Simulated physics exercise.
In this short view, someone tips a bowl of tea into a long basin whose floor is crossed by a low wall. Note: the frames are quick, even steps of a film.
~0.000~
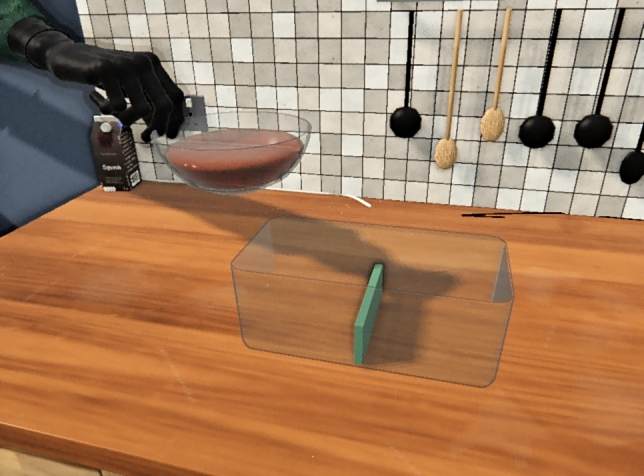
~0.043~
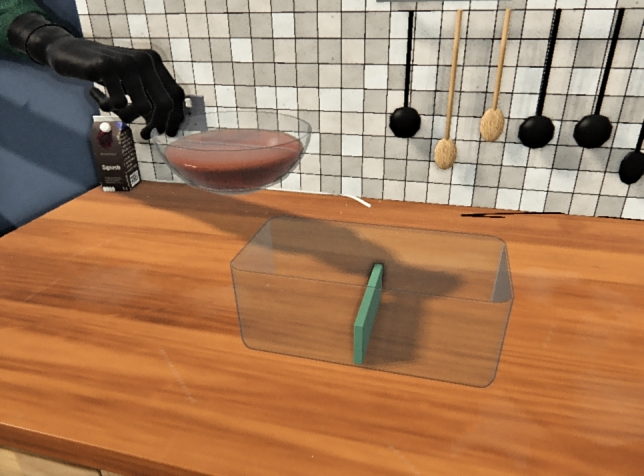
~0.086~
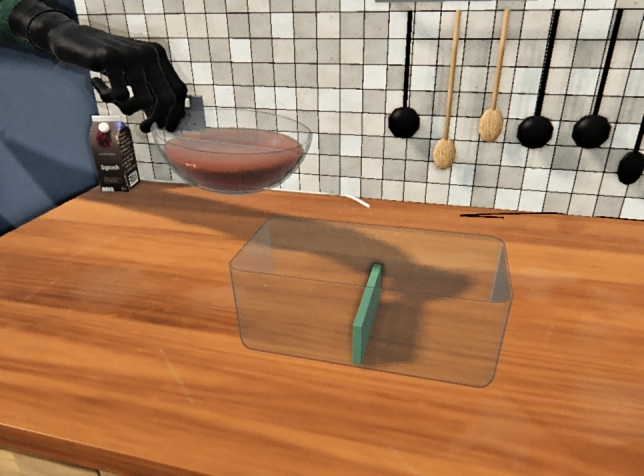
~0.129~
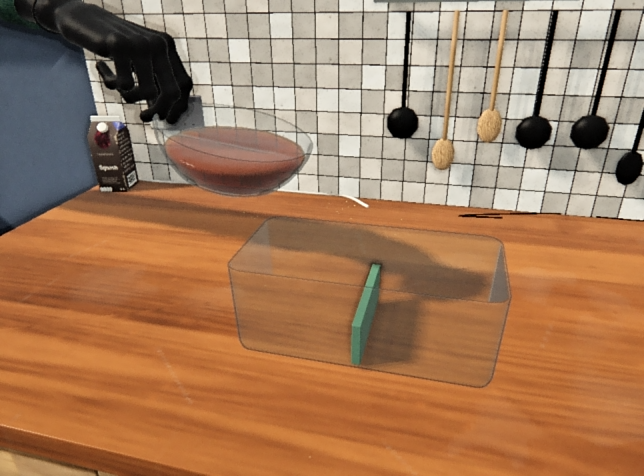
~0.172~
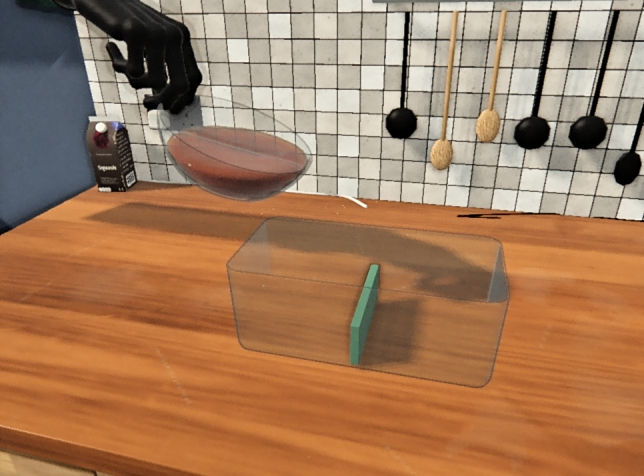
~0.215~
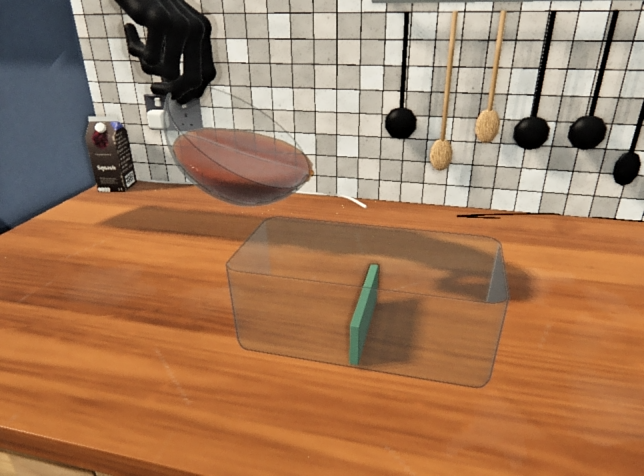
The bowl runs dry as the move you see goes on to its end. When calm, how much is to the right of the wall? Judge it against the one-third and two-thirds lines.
The amount right of the wall is going to stop below one third.
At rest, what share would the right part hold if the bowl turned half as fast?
Close to 10 per cent.
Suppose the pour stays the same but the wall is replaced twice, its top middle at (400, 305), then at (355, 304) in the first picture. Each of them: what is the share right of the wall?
20 per cent first, then 35 per cent.
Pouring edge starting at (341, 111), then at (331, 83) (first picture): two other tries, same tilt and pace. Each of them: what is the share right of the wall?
45 %, then 40 %.
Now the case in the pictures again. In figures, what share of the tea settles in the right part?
I'd say near 10 in a hundred.
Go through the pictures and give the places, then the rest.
In the first frame, it leans 0°; its right rim is at (307, 134); the tea meets the walls at (175, 140) and (303, 148); the long basin's rim runs from (252, 240) to (509, 268); the wall's top is at (370, 293).
In the second frame, it leans 2°; its right rim is at (308, 136); the tea meets the walls at (175, 139) and (303, 149).
In the third frame, it leans 6°; its right rim is at (308, 143); the tea meets the walls at (174, 136) and (303, 153).
In the fourth frame, it leans 14°; its right rim is at (309, 154); the tea meets the walls at (176, 133) and (304, 158).
In the fifth frame, it leans 23°; its right rim is at (308, 167); the tea meets the walls at (178, 131) and (307, 163).
In the sixth frame, it leans 35°; its right rim is at (305, 183); the tea meets the walls at (184, 133) and (294, 165); 4 per cent is over the edge.
A moment on, the bowl is tipped on its side and 3 per cent is still to pour, 83 is left of the wall and 0 right of it.
Next, the bowl is tipped right over and 1 per cent is still to pour, 78 is left of the wall and 3 right of it.
Then the bowl is tipped right over and 0 per cent is still to pour, 80 is left of the wall and 9 right of it.
Later the bowl is tipped right over and 0 per cent is still to pour, 82 is left of the wall and 10 right of it.
Finally, 82 per cent lies left of the wall, 10 right of it and 9 outside.
